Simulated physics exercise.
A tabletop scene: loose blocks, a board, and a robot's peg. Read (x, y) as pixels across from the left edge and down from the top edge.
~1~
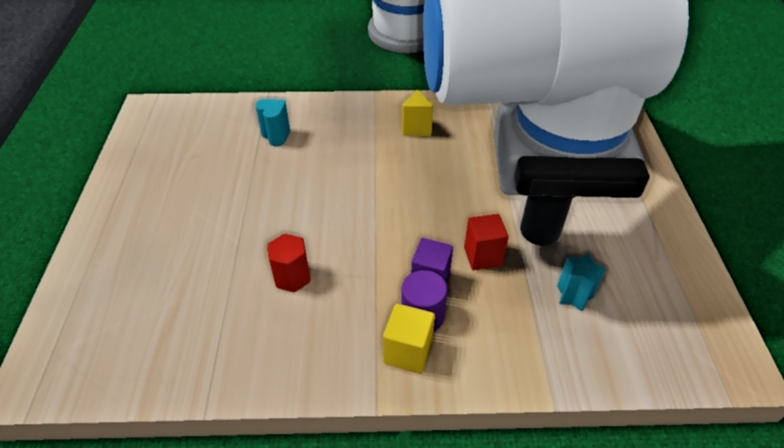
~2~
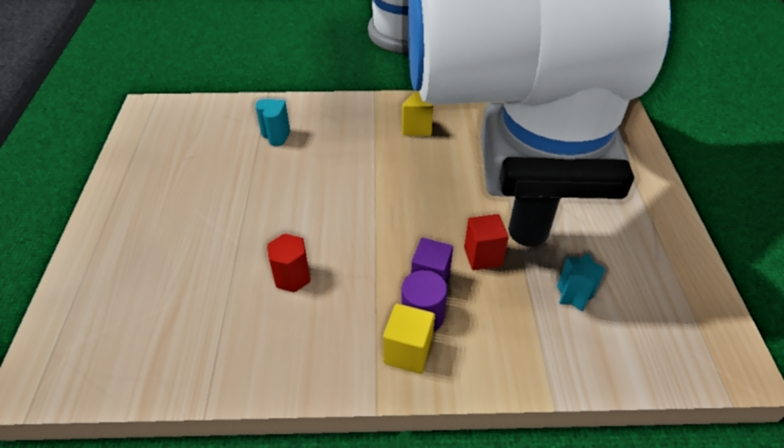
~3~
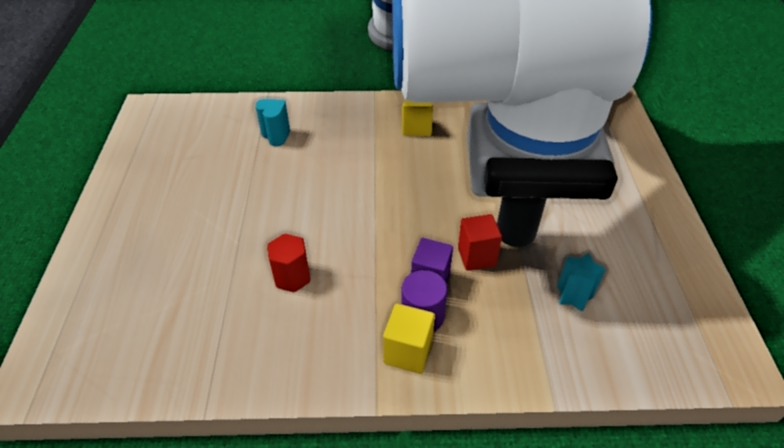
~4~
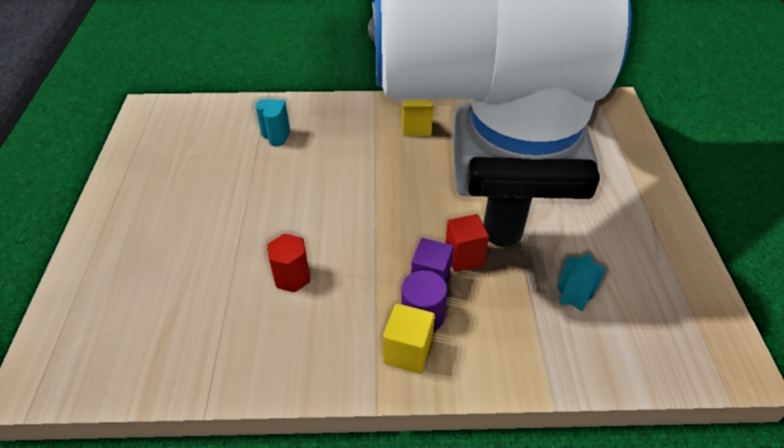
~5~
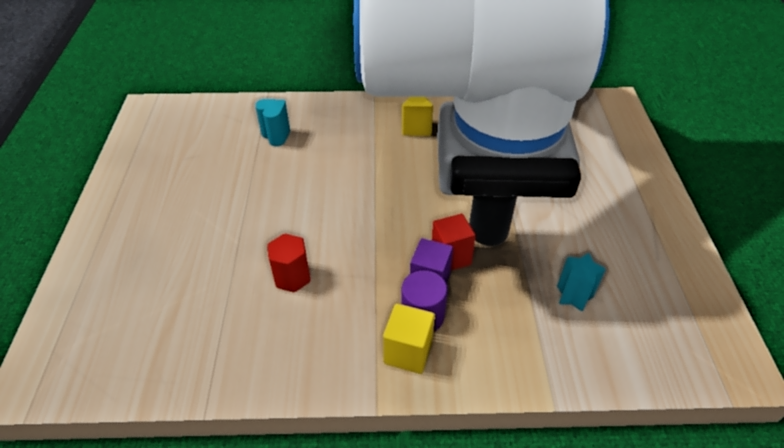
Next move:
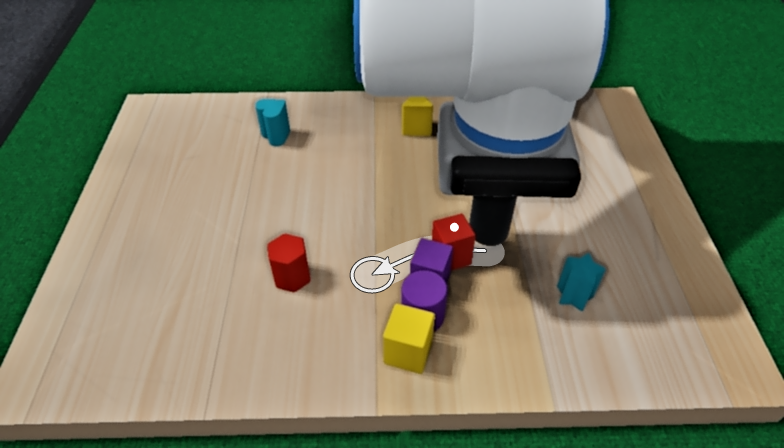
On a wooden tabletop scattered with red, yellow, purple and teal blocks, a white robot arm holds a black peg just right of a red block. The peg moves left, meets the red block and pushes it a short way left, up against the purple square block, while the other blocks stay practically still.
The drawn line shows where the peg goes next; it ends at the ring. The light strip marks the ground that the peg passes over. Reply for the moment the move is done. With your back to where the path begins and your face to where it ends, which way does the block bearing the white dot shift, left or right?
The right.
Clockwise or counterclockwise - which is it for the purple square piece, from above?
Viewed from above: Anti-clockwise.
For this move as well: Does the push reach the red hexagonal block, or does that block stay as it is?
If the peg follows that path, the red hexagonal block stays in its place.
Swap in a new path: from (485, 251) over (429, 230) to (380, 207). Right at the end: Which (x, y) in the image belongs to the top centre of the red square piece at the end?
When the path ends, it will be at (414, 224).
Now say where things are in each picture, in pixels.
The first frame shows lower end of the peg at (540, 232), tops of blocks, red hexagonal block at (286, 247), yellow square piece at (409, 324), purple round block at (425, 287), purple square piece at (433, 253), red square piece at (488, 226).
The second frame shows peg at (528, 233), blocks as before.
The third frame shows peg at (516, 234), red square piece at (482, 227).
The fourth frame shows peg at (502, 233), red square piece at (468, 227).
The fifth frame shows peg at (488, 232), red hexagonal block at (286, 247), yellow square piece at (409, 324), purple round block at (425, 287), purple square piece at (432, 253), red square piece at (454, 227).
The drawn path runs from (485, 251) by way of (445, 250) and (408, 258) to (372, 274); the dot is on the red square piece.
What follows on the original path. One third of the way, peg at (447, 231); purple square piece at (426, 255), turned 15° anticlockwise; red square piece at (412, 226).
Two thirds of the way, peg at (406, 241); purple round block at (426, 291); purple square piece at (422, 257), turned 40° anticlockwise; red square piece at (369, 232), turned 20° clockwise.
At the end, peg at (372, 256); red hexagonal block not moved; yellow square piece at (410, 328); purple round block at (428, 294); purple square piece at (418, 259), turned 55° anticlockwise; red square piece at (333, 240), turned 40° clockwise.
